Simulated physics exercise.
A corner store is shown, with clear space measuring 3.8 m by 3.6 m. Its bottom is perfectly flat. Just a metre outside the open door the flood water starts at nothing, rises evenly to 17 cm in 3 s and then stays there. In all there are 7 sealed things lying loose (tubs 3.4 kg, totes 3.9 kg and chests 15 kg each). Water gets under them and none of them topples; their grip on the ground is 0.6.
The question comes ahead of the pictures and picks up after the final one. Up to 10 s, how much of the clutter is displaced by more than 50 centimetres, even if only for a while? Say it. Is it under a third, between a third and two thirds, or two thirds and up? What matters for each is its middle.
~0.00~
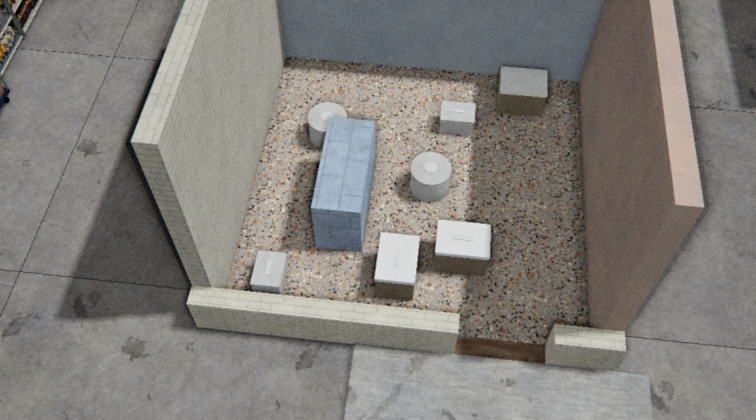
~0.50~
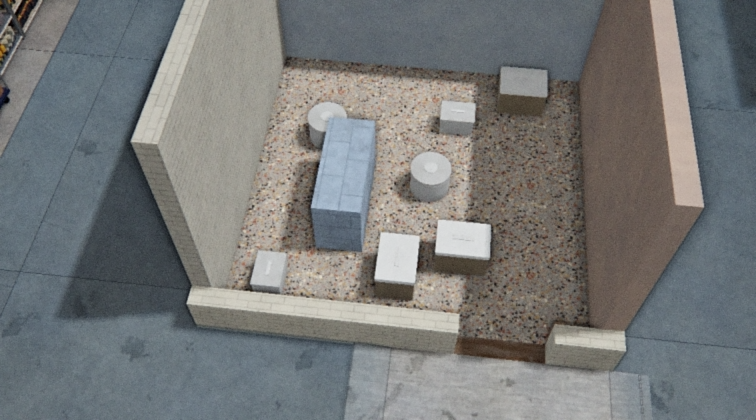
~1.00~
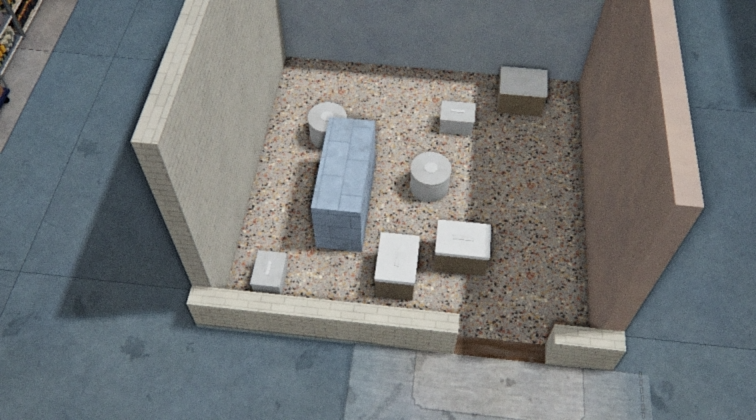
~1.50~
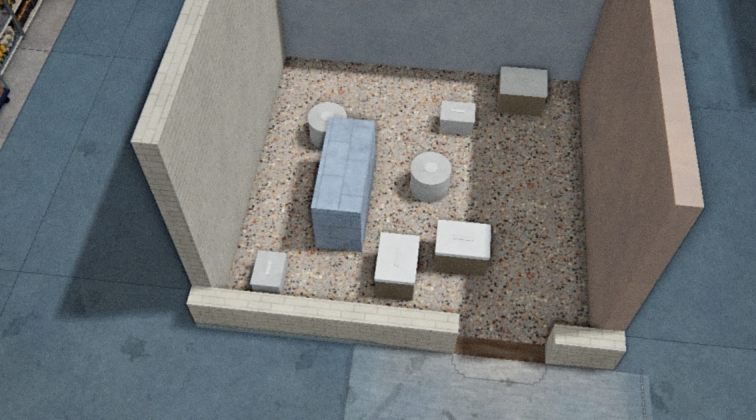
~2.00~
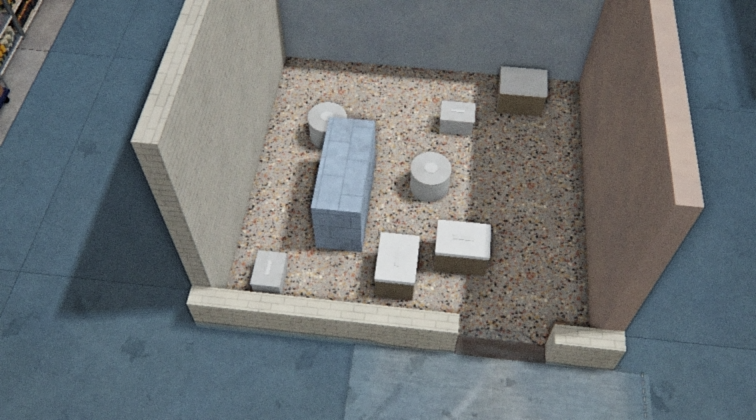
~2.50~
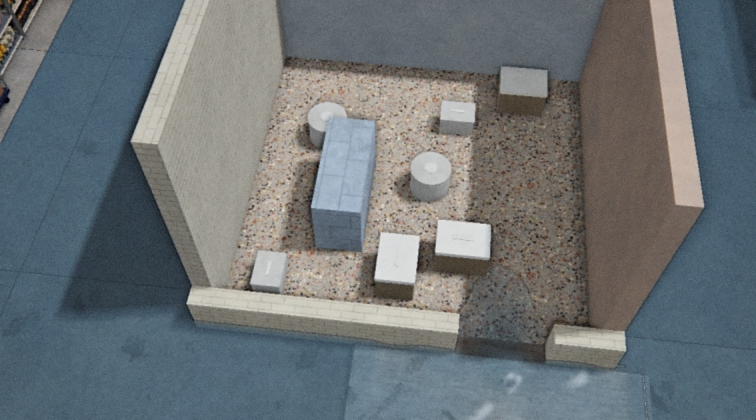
It's shaping up to be some of them, a third to two thirds.
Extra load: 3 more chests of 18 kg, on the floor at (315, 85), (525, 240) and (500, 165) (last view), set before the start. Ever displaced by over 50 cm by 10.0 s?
One by one, in that order: Below it, above it, below it.
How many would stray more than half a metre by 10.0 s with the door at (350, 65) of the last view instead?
Then it comes to 3.
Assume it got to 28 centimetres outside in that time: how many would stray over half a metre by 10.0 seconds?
In that case 5 of them.
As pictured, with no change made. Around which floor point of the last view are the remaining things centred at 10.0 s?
The average lands around (384, 170).
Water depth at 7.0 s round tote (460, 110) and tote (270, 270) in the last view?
Depths: Near 2 cm, then near 1 cm.
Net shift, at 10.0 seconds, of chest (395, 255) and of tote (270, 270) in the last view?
0 cm and 0 cm respectively.
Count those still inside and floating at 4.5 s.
At that time, 0.
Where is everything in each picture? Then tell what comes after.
The first picture shows a tub at (431, 168), on the bottom; a tub at (327, 117) rests on the ground; water covers 0.0 m2; 0 of 7 have shifted.
The second picture shows a tub at (431, 168) rests on the ground; a tub at (327, 117) rests on the ground; 0.0 m2 under water; 0 of 7 have shifted.
The third picture shows a tub at (431, 168) rests on the ground; a tub at (327, 117), on the bottom; water covers 0.0 m2; 0 of 7 have shifted.
The fourth picture shows a tub at (431, 168) rests on the ground; a tub at (327, 117) rests on the ground; 0.0 m2 under water; 0 of 7 have shifted.
The fifth picture shows a tub at (431, 168), on the bottom; a tub at (327, 117) rests on the ground; water covers 0.0 m2; 0 of 7 have shifted.
The sixth picture shows a tub at (431, 168) rests on the ground; a tub at (327, 117), on the bottom; water covers 0.5 m2; 0 of 7 have shifted.
After 3.5 s 0 of 7 are over 50 cm from their spots; 0 afloat.
After 4.5 s 1 of 7 are over 50 cm from their spots; 0 afloat.
After 7.0 s 1 of 7 are over 50 cm from their spots; 1 afloat.
After 10.0 s 3 of 7 are over 50 cm from their spots, and 3 have been at some point; 4 afloat.
